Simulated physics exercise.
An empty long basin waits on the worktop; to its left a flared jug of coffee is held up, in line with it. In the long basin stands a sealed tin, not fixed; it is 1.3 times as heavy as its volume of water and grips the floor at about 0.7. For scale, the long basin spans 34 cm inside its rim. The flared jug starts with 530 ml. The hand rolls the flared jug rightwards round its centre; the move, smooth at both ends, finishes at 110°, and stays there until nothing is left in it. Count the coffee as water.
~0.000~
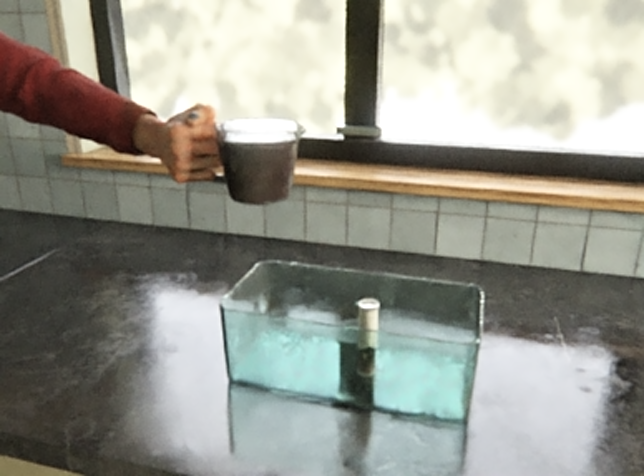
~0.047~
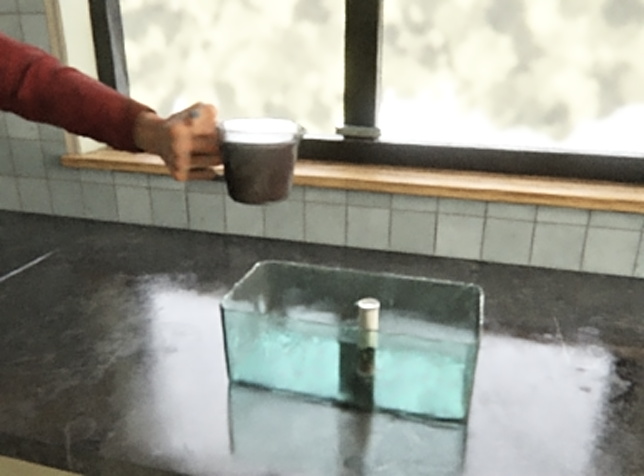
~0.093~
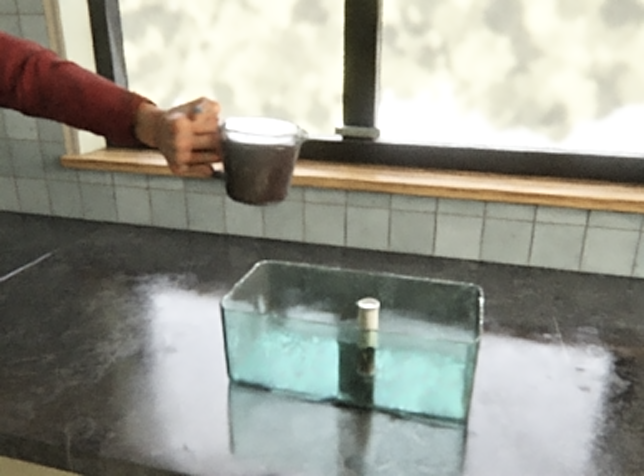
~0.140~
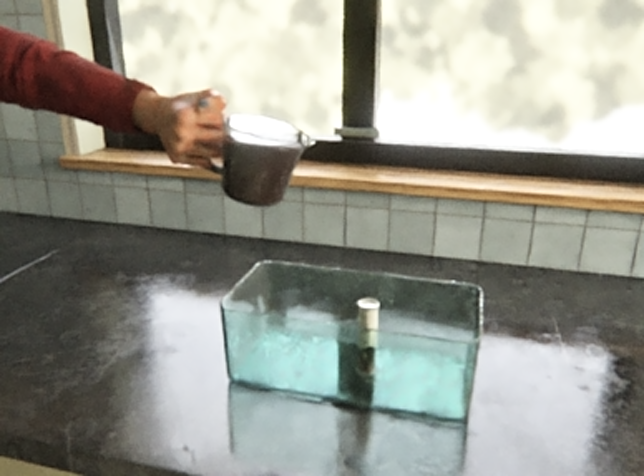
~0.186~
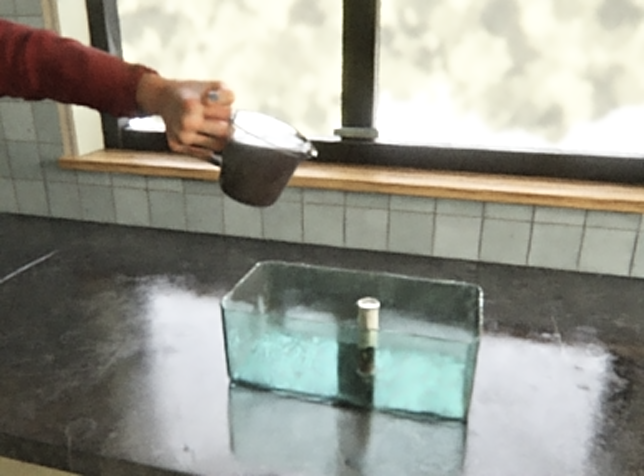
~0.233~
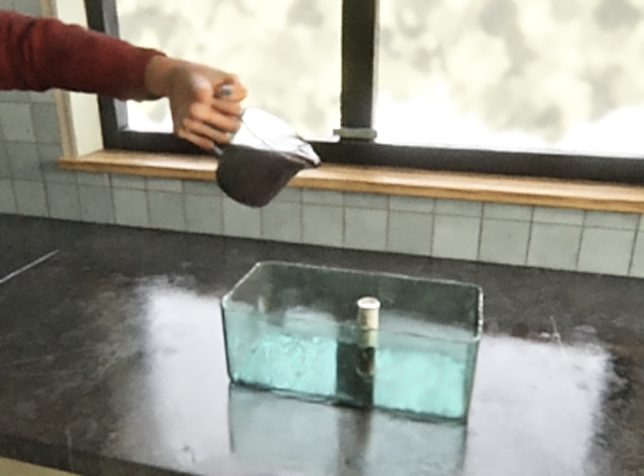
A hand tilts a jug of dark liquid rightwards above a long glass basin.
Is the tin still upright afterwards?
It topples.
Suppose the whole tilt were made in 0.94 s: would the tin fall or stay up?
The tin falls.
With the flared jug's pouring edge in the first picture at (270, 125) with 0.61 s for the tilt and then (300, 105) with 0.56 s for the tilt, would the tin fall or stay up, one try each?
First it stays up; then it goes over.
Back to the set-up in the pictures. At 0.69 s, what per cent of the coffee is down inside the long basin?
Some 86 per cent.
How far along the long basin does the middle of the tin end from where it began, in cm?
Some 9.0 cm.
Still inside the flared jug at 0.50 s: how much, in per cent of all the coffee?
About 36 per cent.
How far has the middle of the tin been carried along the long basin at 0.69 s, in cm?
Some 3 cm.
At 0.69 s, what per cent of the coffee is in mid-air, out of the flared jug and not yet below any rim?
Near 12 in a hundred.
By 0.50 s the tilt is 101° and 36 per cent is still to pour; the tin stands where it began.
By 0.69 s the tilt is 110° and 3 per cent is still to pour; the tin leans 9°.
By 0.89 s the tilt is 110° and 0 per cent is still to pour; the tin lies on its side.
By 1.11 s the tilt is 110° and 0 per cent is still to pour; the tin lies on its side.
At rest the tin lies on its side.
